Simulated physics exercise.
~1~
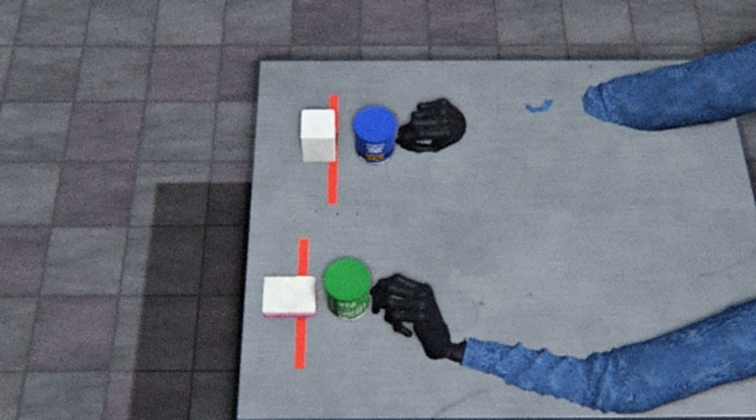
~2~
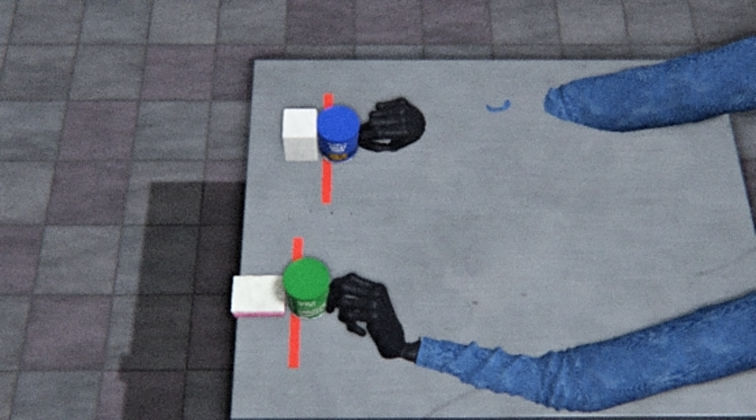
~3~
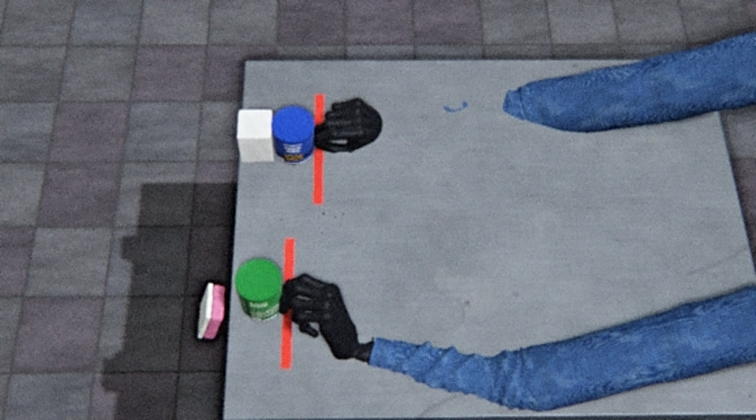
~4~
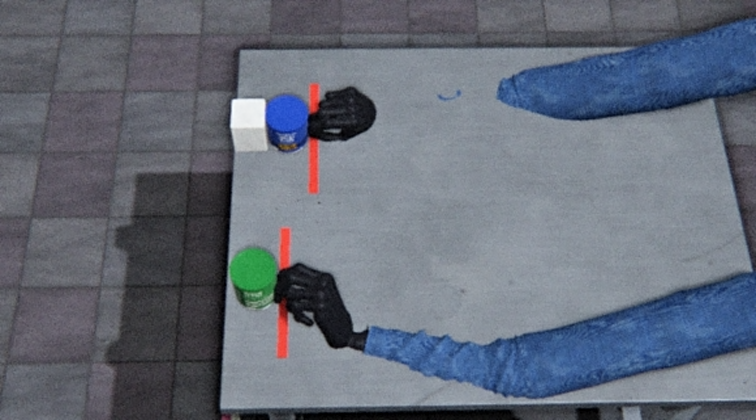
Two black-gloved hands in blue sleeves reach in from the right across a grey table, seen from above by a slightly swaying camera over a tiled floor. At the far side, one hand is behind a blue pot with an upright white block to its left, while the nearer hand is behind a green tin beside a white and pink sponge. Red tape marks each lane. Both hands push left, sliding the containers past the tape. The sponge tips over the table's left edge and drops out of sight, while the white block stays standing on the table near the edge.
